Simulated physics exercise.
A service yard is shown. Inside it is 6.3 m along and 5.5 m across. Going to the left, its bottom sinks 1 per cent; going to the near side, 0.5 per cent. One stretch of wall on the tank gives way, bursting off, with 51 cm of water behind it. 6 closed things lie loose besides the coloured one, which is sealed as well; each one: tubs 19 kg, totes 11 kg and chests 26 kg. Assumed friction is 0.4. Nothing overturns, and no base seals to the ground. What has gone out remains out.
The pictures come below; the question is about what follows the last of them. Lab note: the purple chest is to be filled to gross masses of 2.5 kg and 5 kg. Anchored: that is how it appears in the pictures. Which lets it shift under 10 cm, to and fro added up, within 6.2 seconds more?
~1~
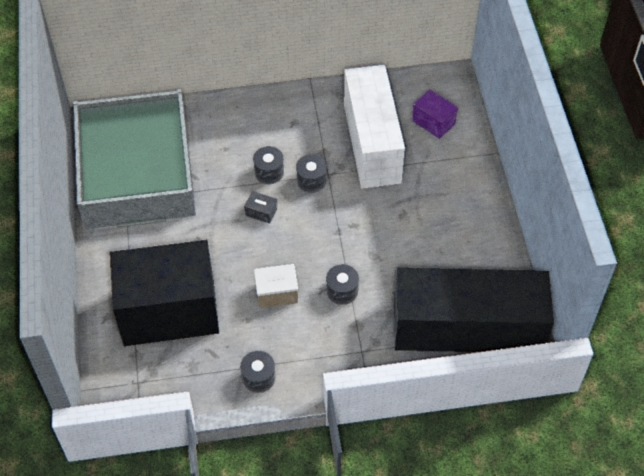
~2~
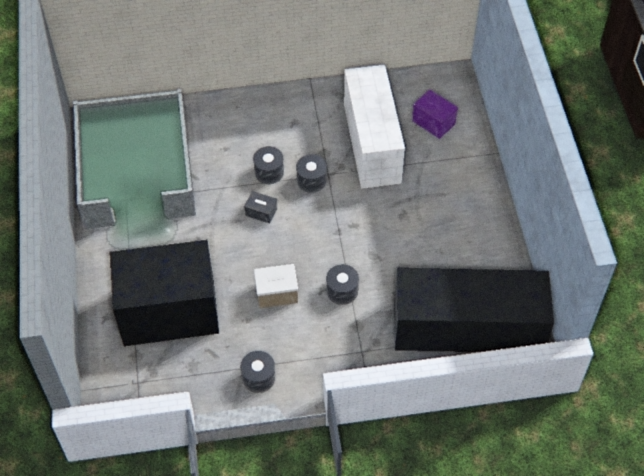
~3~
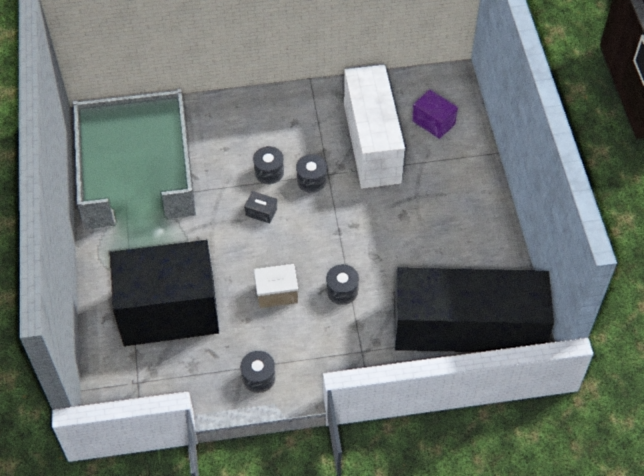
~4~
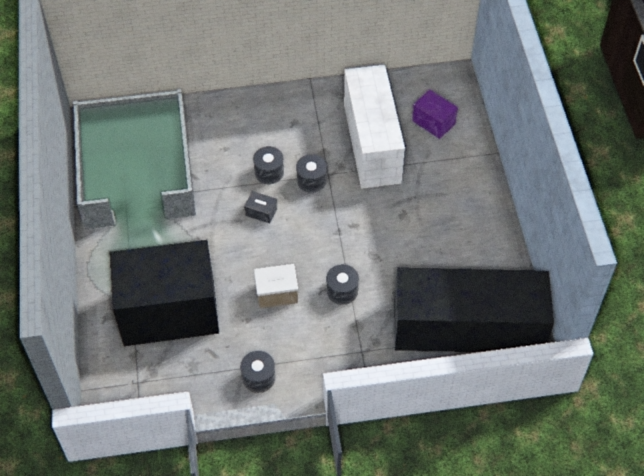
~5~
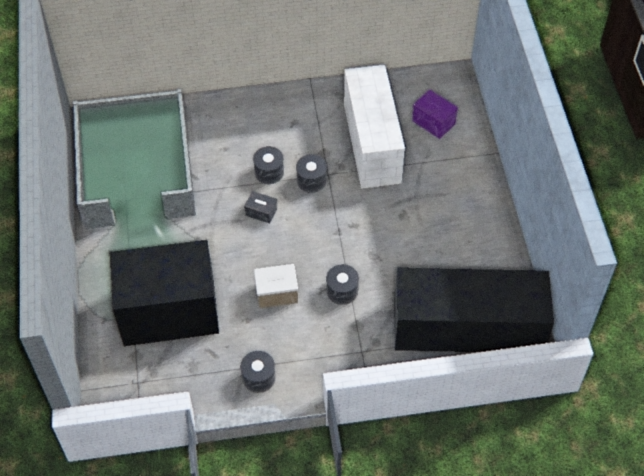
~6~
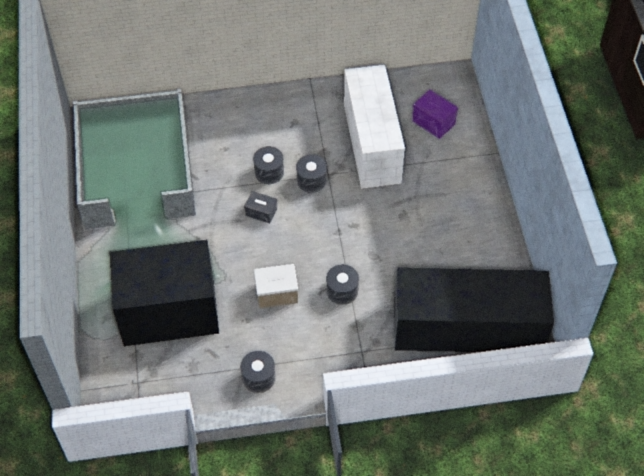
Chances are the lesser mass is fine.
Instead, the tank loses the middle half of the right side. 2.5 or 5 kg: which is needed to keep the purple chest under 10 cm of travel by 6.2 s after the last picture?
Then neither load is enough.
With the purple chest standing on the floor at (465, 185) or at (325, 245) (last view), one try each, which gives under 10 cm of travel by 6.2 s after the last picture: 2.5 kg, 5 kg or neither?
Order kept: Both picks fail, both picks fail.
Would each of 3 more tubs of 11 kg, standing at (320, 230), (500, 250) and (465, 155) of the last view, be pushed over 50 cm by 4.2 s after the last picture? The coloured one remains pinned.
Taking them one by one: Above the mark; below the mark; below the mark.
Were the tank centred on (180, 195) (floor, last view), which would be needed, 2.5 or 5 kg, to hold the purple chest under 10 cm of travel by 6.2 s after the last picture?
Then it turns out the heavier mass is required.
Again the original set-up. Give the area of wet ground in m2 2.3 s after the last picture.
That flooded area is roughly 17 m2.
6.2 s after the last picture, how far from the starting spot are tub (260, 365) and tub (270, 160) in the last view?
0 cm and 0 cm.
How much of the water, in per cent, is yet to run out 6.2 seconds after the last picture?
About 94 in a hundred parts of the water.
Then, 0.6 s after the last picture the purple chest would be 0 cm from its start with 2.5 kg and 0 cm from its start with 5 kg; 0 cm of water round it then.
Then, 2.3 s after the last picture the purple chest would be 0 cm from its start with 2.5 kg and 0 cm from its start with 5 kg; 0 cm of water round it then.
Then, 4.2 s after the last picture the purple chest would be 0 cm from its start with 2.5 kg and 0 cm from its start with 5 kg; 0 cm of water round it then.
Then, 6.2 s after the last picture the purple chest would be 5 cm from its start with 2.5 kg and 0 cm from its start with 5 kg; 1 cm of water round it then.
